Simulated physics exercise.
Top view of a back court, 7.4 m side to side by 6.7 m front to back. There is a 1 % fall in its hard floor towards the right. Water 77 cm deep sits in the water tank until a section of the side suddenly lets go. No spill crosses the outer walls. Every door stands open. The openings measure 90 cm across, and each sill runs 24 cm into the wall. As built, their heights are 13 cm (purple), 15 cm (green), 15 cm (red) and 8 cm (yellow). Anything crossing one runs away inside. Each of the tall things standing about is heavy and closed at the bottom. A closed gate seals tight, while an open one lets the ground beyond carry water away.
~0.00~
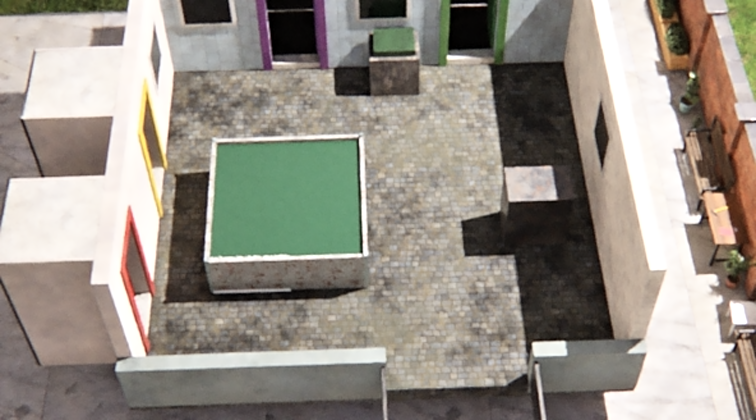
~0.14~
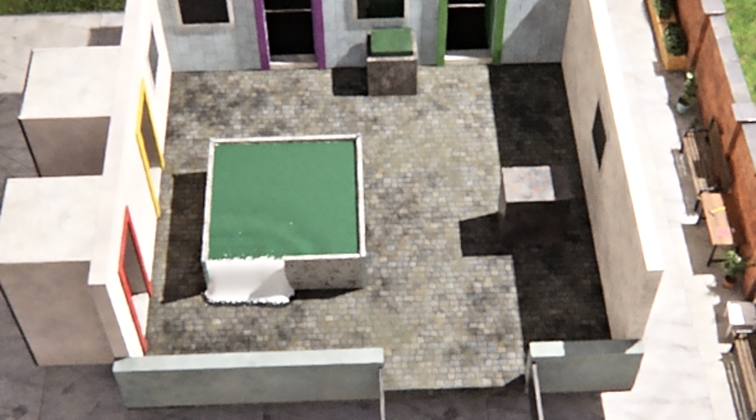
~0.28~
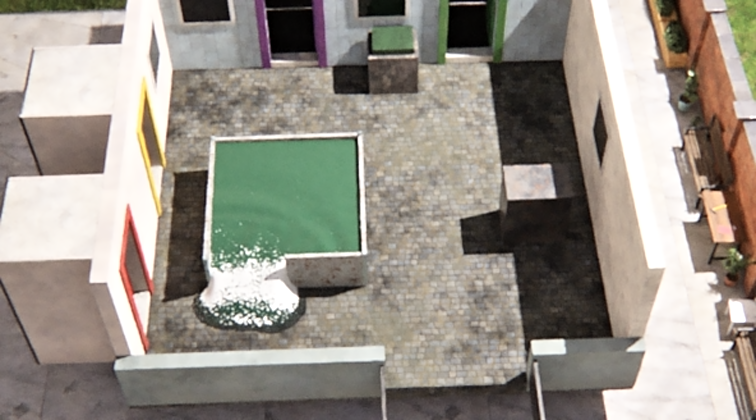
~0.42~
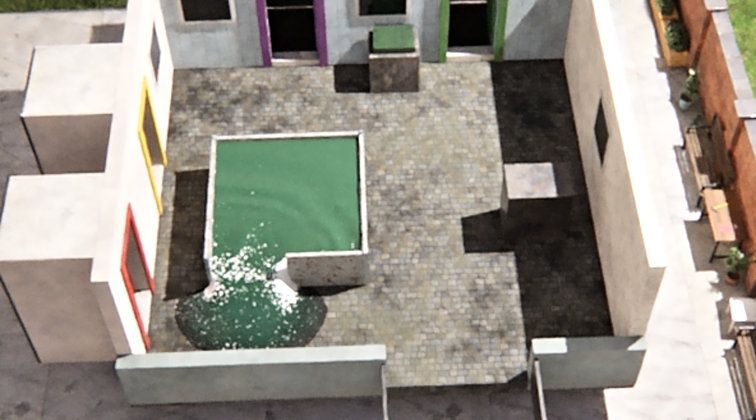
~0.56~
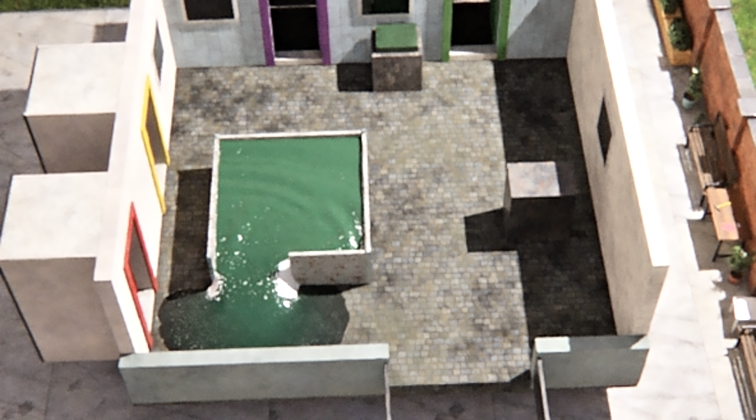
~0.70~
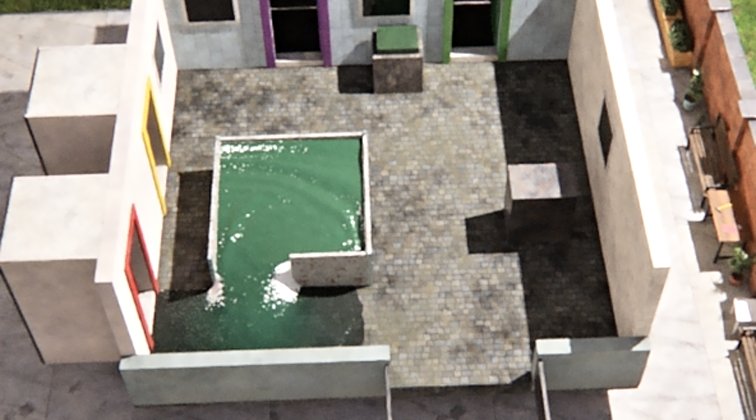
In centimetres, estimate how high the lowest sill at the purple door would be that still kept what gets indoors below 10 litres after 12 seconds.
It comes to roughly 6 cm.
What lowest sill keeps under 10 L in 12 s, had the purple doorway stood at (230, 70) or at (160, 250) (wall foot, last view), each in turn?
Roughly 18 cm, then roughly 7.0 cm.
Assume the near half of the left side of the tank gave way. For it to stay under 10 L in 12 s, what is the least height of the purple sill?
Some 12.0 cm.
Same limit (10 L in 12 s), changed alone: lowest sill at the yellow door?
Yellow door - some 6.5 centimetres.
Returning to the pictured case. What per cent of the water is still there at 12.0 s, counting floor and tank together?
Roughly 86 per cent of the water.
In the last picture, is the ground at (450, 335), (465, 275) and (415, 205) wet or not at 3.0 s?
In the order asked: Soaked, soaked, untouched.
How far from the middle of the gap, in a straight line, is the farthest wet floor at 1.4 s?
I make it some 3.6 m.
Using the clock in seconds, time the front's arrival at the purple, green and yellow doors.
Purple at 4.0 s, green at 6.5 s and yellow at 2.4 s.
After 1.4 s water covers 15 % of the floor, deepest (70 cm) near (148, 381); it has not reached the purple door.
After 3.0 s water covers 45 % of the floor, deepest (41 cm) near (159, 380); it has not reached the purple door.
After 12.0 s water covers 100 % of the floor, deepest (18 cm) near (591, 185); 6 cm at the purple door, 0 litres in over its 13 cm sill.
At the purple door as built, the water arrived by 4.1 s and peaked near 8 cm at 5.4 s.
Run again over the same 12 s with other heights there, 23 litres in over 4.5 cm, 2 litres over 7.5 cm. The limit of 10 litres is kept from about 6 cm up.
